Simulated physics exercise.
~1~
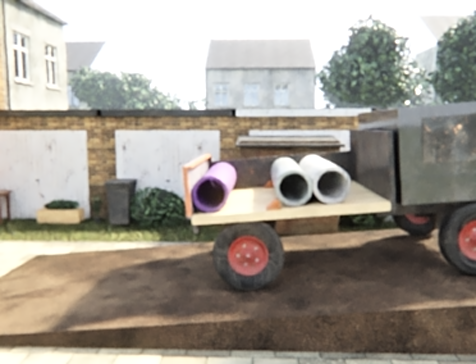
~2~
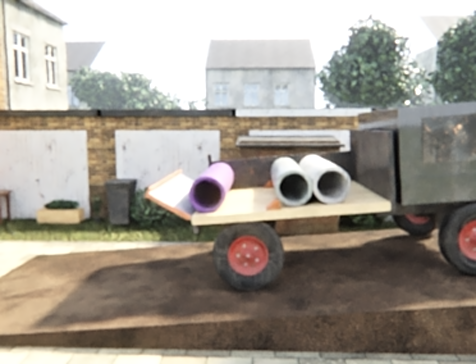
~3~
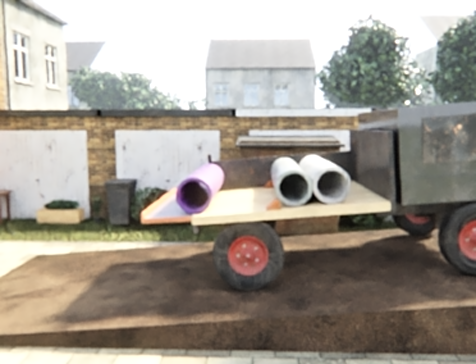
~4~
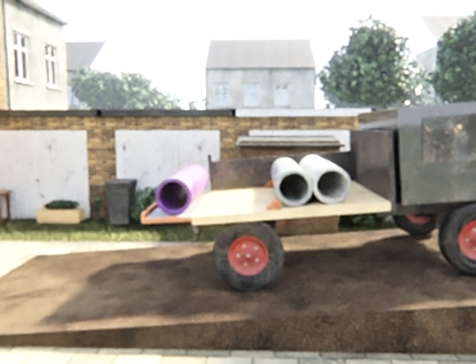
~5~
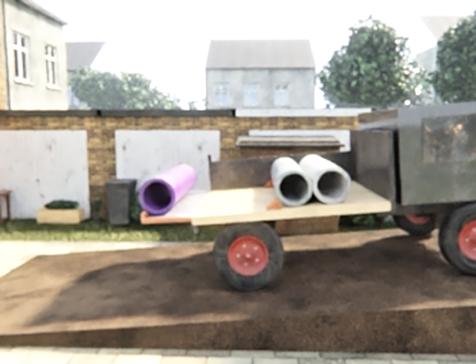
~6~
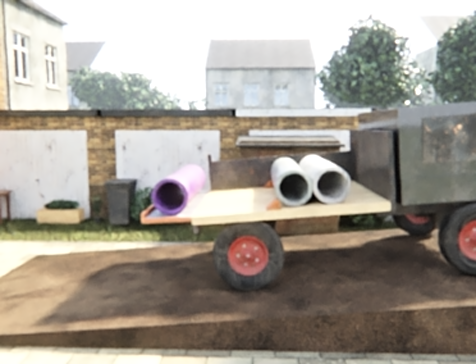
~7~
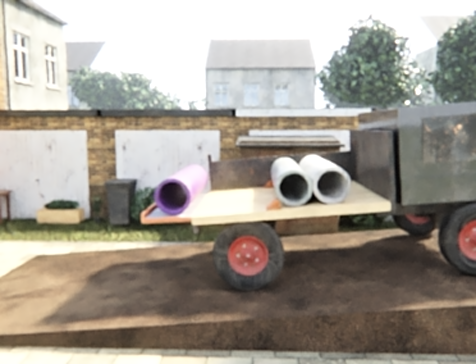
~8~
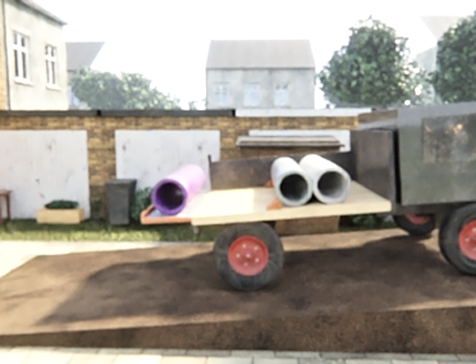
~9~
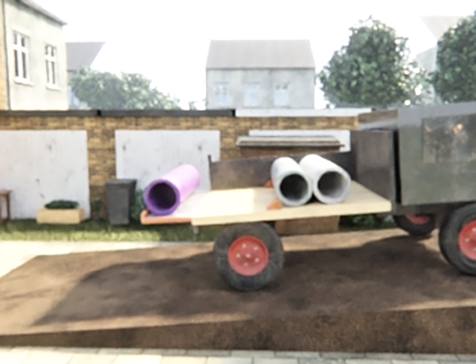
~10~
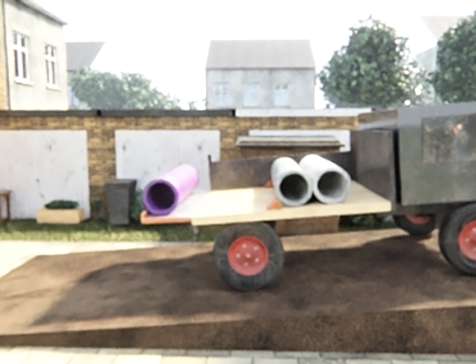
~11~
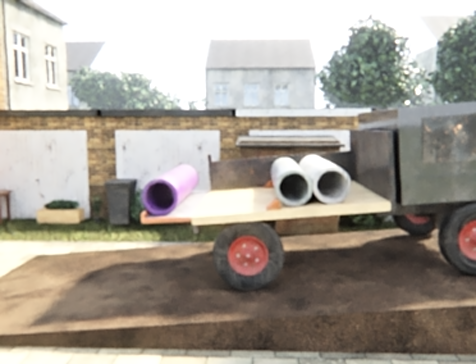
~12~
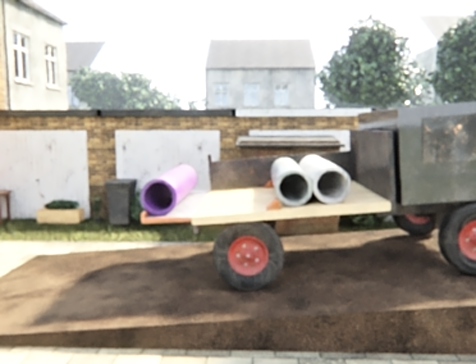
We see a truck bed carrying a purple pipe and two grey ones as its tailgate lowers at the left; the purple pipe rolls left onto the gate, shifts back right a little, then eases left again and ends resting on the gate.
